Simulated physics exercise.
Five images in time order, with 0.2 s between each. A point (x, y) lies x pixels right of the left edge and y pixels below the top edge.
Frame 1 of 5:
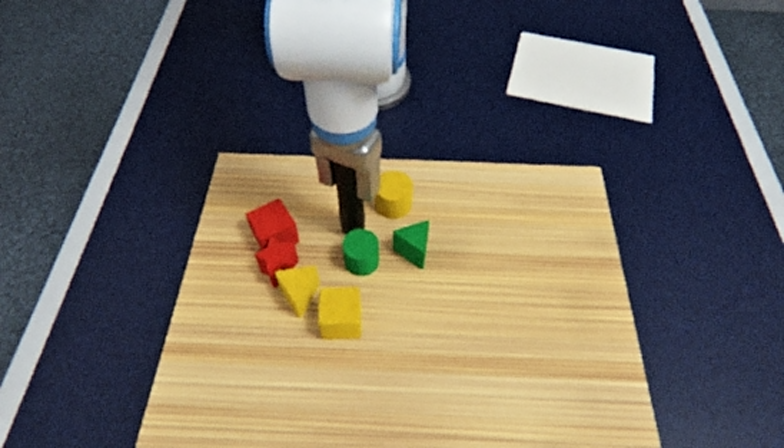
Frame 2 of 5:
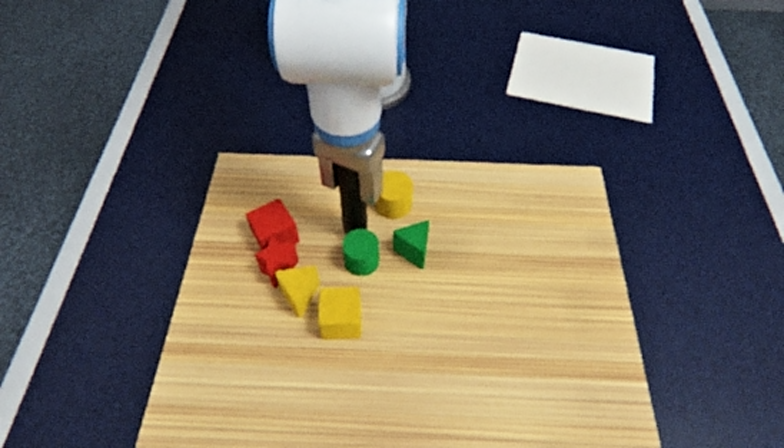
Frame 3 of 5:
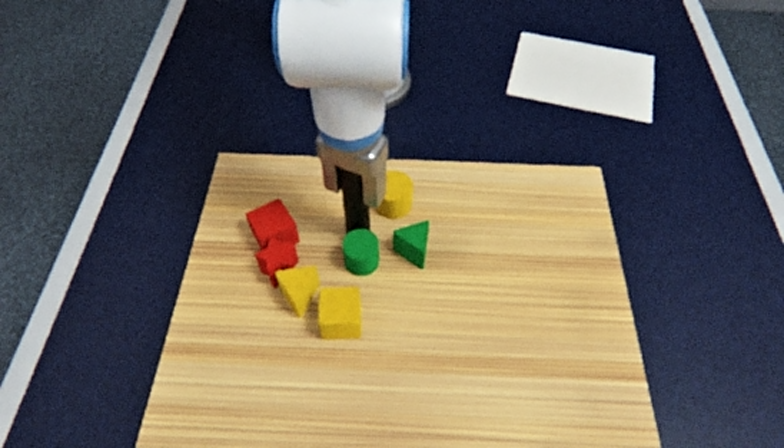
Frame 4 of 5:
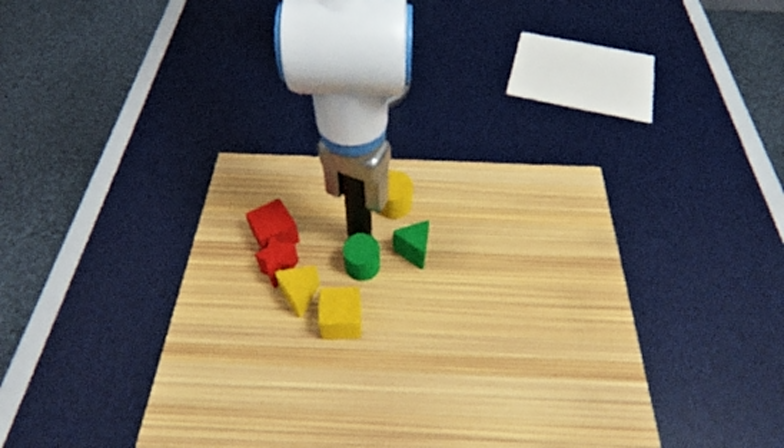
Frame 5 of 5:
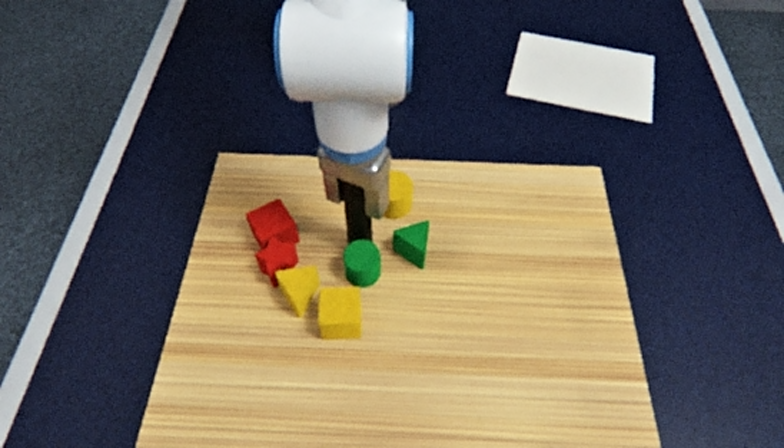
On a wooden board, a robot arm's dark bar nudges the green disc slightly downward.
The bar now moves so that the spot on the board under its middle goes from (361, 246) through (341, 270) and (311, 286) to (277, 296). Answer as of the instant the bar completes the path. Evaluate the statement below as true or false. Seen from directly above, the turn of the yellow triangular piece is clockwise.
Verdict: False.
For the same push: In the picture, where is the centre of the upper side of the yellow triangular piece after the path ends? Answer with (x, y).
Just about (258, 307).
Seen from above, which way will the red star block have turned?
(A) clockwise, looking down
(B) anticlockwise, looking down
My answer is option A.
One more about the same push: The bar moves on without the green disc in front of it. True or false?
The statement is correct.
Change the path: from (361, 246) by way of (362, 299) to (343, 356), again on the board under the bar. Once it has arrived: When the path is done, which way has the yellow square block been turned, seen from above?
Top view: Clockwise.
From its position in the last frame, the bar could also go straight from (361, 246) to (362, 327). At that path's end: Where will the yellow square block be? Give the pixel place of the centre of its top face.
My prediction: (332, 334).
The first path, step by step. One third of the way, bar (341, 267); yellow square block (341, 308), turned 15° clockwise; green disc (359, 275).
Two thirds of the way, bar (310, 282); yellow triangular piece (276, 292); yellow square block (341, 308), turned 15° clockwise; green disc (359, 275).
At the end, bar (276, 293); red star block (261, 253), turned 45° clockwise; yellow triangular piece (258, 307), turned 60° anticlockwise; yellow square block (341, 308), turned 15° clockwise; green disc (359, 275).
